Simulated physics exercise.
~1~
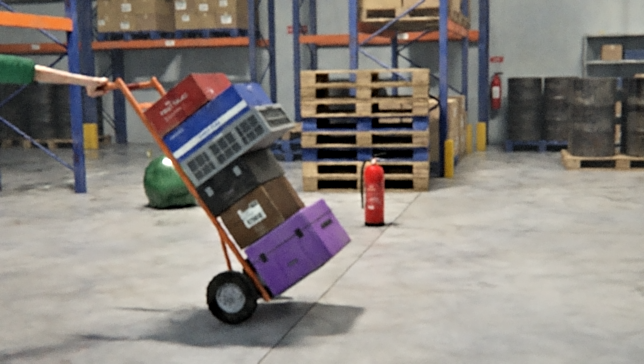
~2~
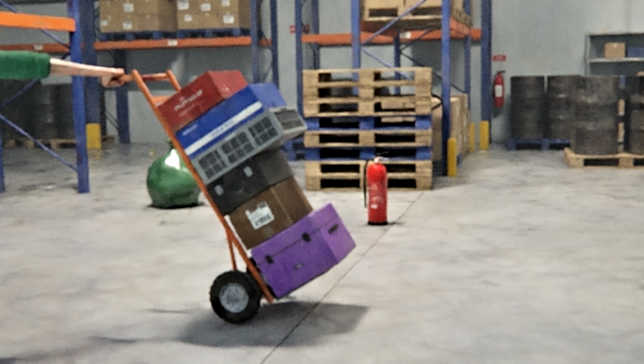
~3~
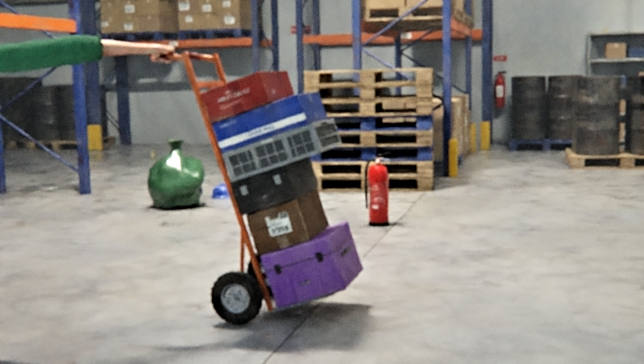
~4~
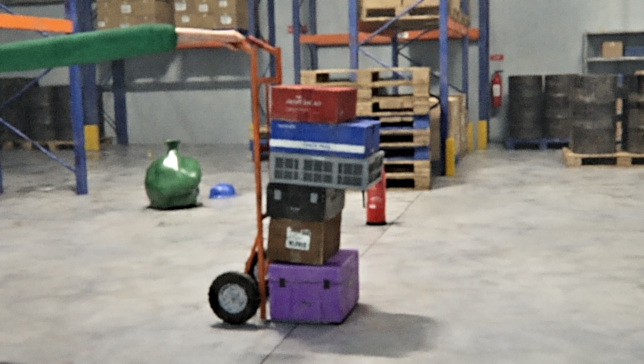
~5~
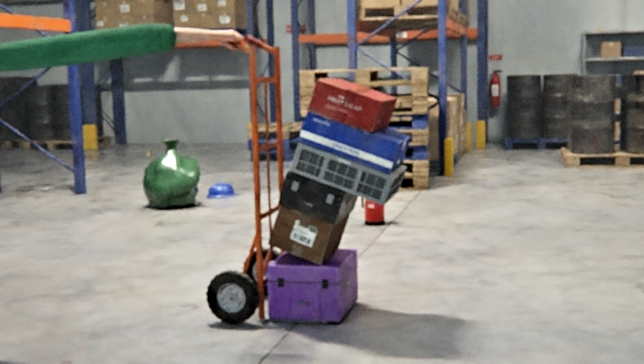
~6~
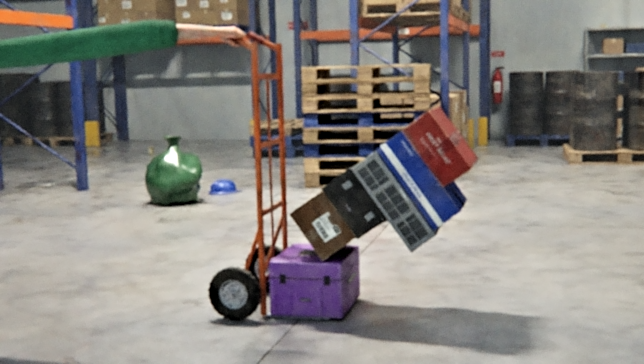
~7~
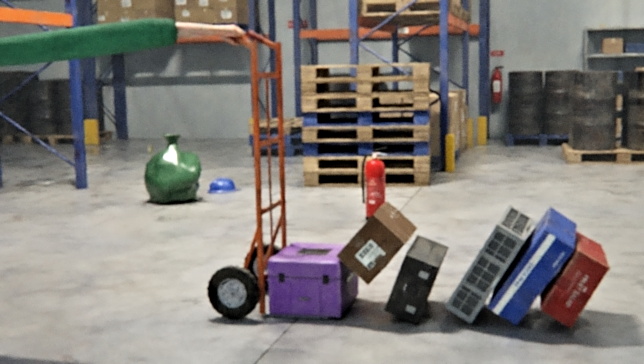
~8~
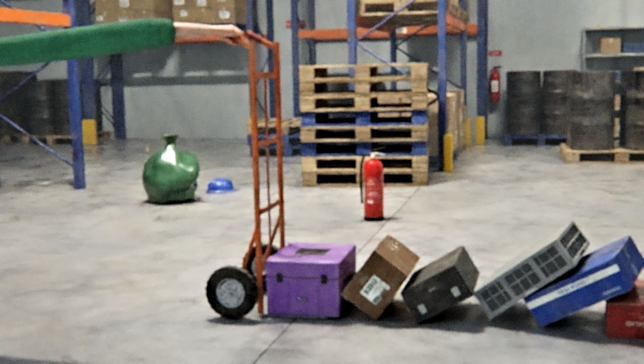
Warehouse with a green-sleeved arm swinging a loaded orange hand truck upright, five boxes toppling rightward, the purple toolbox staying put.
